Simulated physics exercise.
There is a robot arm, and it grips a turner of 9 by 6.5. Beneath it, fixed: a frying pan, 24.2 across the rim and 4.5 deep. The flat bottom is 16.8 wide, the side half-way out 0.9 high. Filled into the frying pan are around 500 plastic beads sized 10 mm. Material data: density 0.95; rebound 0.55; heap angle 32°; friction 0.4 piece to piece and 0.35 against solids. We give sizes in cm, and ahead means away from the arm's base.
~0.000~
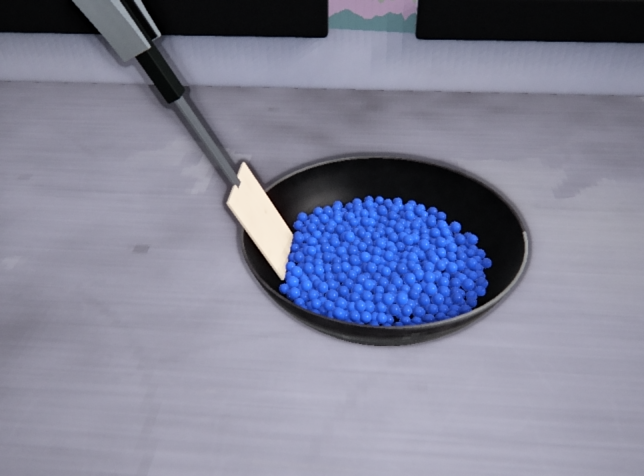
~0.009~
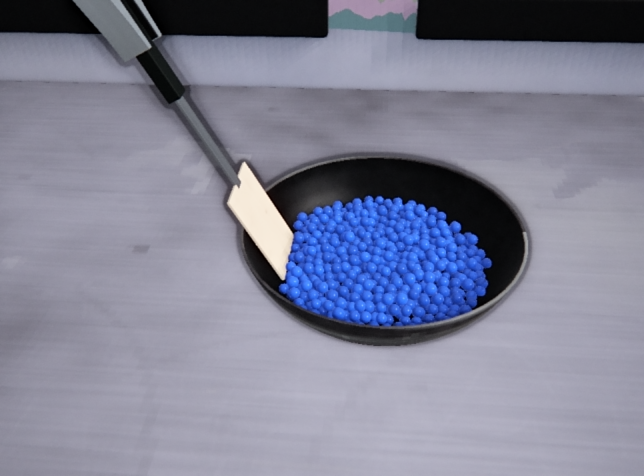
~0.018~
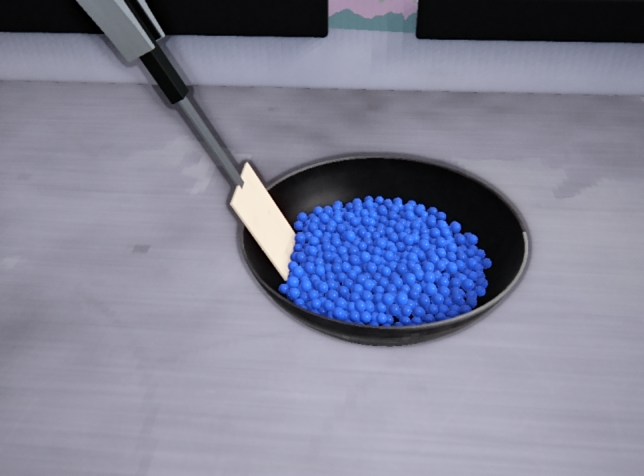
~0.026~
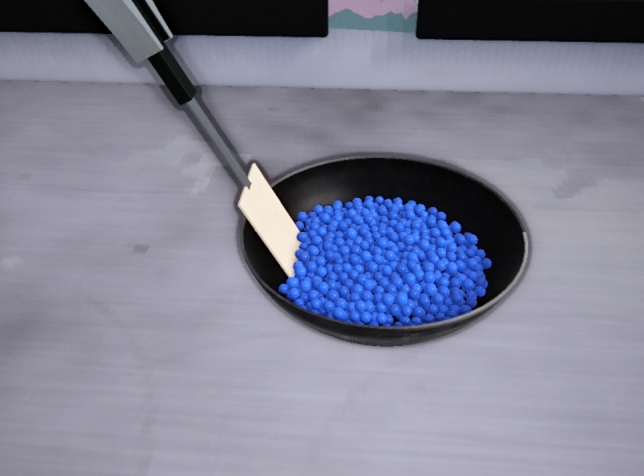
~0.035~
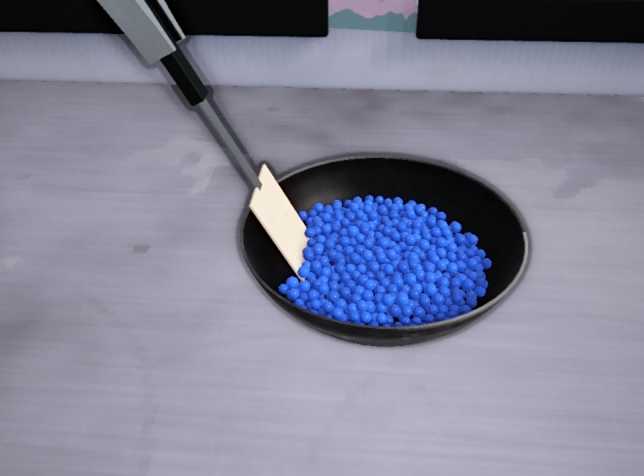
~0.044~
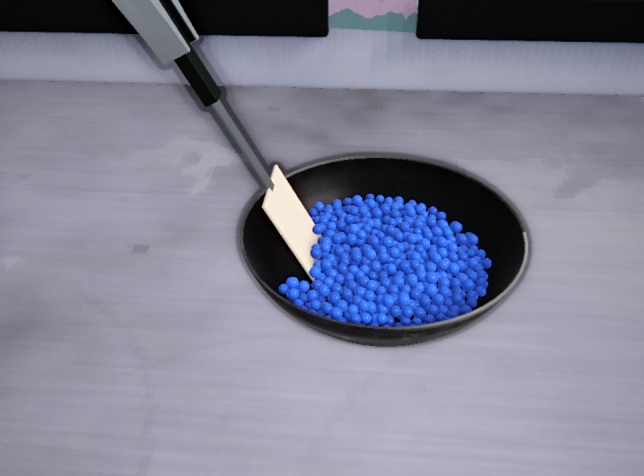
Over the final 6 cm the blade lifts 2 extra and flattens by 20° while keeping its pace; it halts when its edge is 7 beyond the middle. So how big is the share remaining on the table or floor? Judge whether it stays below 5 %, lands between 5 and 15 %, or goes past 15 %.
It lands between 5 and 15 %.
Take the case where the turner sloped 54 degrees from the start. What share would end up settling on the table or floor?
It would be near 5 per cent.
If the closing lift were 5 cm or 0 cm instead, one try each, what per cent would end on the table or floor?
It works out to some 10 per cent for the first setting and some 5 per cent for the second.
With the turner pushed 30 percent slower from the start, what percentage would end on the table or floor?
Approx. 0 per cent.
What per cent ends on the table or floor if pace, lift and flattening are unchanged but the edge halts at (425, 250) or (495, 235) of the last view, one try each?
5 % and 25 %.
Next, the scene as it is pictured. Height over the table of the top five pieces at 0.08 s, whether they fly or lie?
I'd put them at about 5 centimetres above the table.
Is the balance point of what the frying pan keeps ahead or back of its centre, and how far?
4.0 cm ahead.
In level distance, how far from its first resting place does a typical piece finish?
I'd put it at close to 3 centimetres.
After 0.08 s, sloping 63°, highest piece 5 above the table; 496 in the frying pan.
After 0.11 s, sloping 58°, highest piece 6 above the table; 496 in the frying pan.
After 0.33 s, sloping 43°, highest piece 6 above the table; 452 in the frying pan, 41 on the table or floor, 3 on the blade or in flight.
After 1.38 s, sloping 43°, highest piece 4 above the table; 451 in the frying pan, 45 on the table or floor.
At rest, 451 in the frying pan, 45 on the table or floor. That is 9 % on the table or floor.
